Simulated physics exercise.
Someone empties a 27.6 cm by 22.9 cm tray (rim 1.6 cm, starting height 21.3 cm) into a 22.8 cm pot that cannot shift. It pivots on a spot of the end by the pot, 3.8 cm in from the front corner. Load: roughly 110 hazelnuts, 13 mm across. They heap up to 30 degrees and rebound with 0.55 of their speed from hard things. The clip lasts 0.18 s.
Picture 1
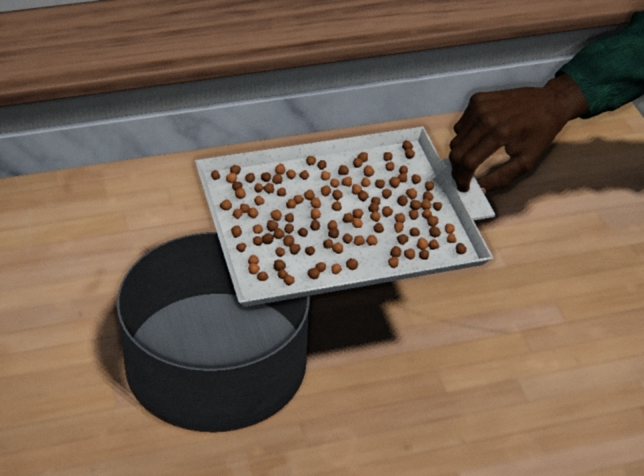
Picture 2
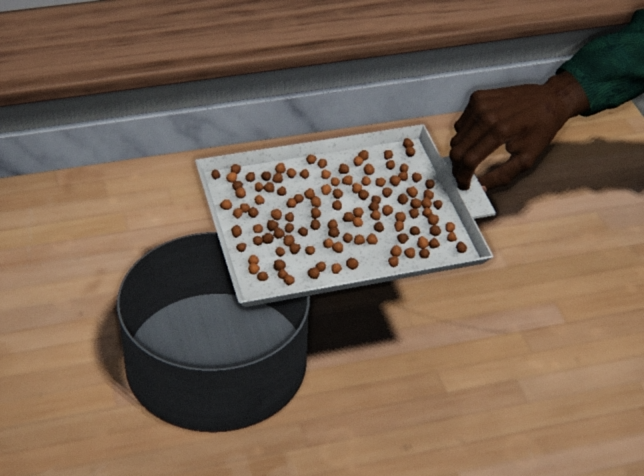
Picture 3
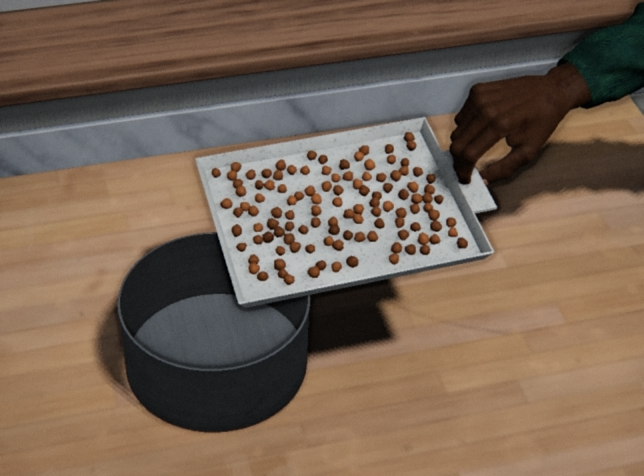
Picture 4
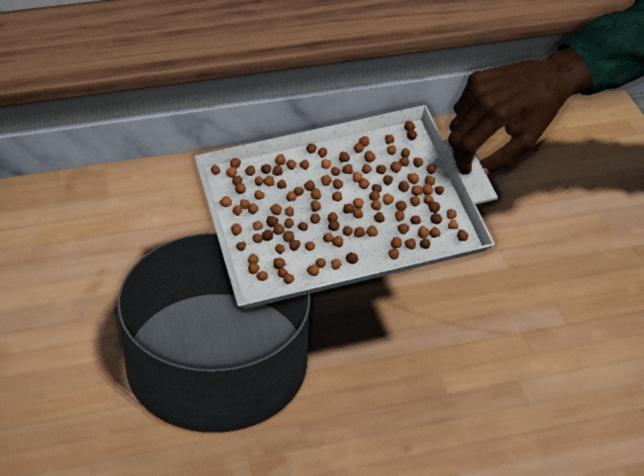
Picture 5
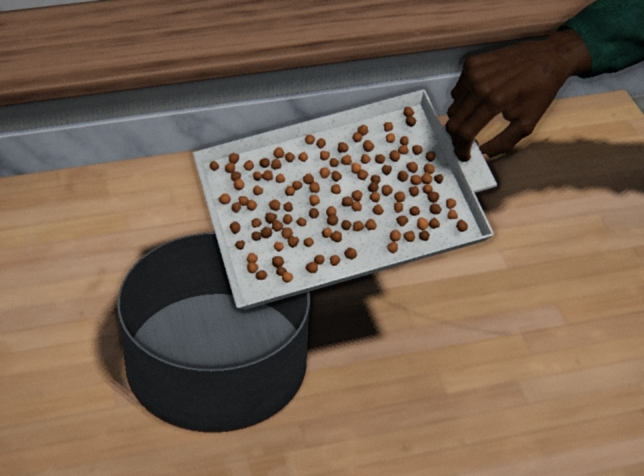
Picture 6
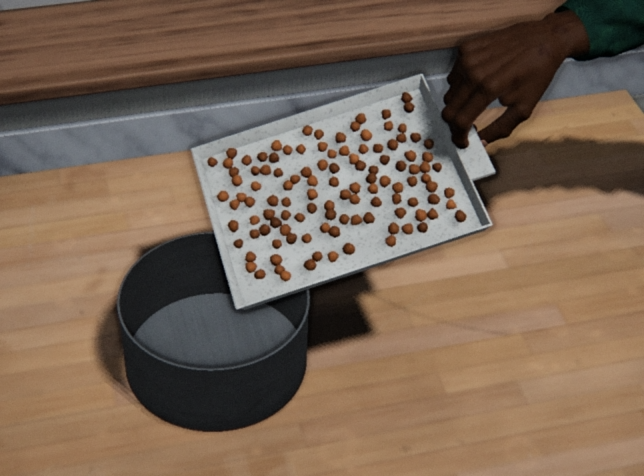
A pale, shallow tray scattered with many small round brown hazelnuts is held by a hand in a green sleeve at the right, its left end over a dark grey pot. Seen from above at an angle, they are over a light wooden counter backed by grey marble and a brown wooden ledge. The hand slowly raises the tray's right end, tilting it leftward, while the pot and camera stay still.
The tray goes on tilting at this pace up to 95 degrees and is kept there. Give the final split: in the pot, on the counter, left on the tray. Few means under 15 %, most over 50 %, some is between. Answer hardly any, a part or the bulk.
Pot a part, counter the bulk, tray hardly any.
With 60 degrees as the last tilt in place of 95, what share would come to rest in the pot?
It would be near 25 per cent.
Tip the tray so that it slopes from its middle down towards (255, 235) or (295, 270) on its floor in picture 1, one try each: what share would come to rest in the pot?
Some 75 and 5 per cent.
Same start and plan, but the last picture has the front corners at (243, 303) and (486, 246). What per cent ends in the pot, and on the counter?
Pot 5, counter 95.
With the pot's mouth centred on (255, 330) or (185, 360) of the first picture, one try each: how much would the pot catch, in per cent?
Some 55 and 100 per cent.
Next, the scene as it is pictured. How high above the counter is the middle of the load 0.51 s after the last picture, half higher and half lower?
Some 18 cm.
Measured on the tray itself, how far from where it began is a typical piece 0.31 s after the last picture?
Some 9 cm.
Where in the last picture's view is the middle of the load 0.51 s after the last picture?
Near (199, 325).
Then, 0.31 s after the last picture, tilt 55 degrees; the tray holds 100 %, the pot 0 %.
Then, 0.51 s after the last picture, tilt 81 degrees; the tray holds 30 %, the pot 5 %.
Then, 0.83 s after the last picture, tilt 95 degrees; the tray holds 0 %, the pot 30 %.
In the end, pot 30 %, counter 70 %, tray 0 %.
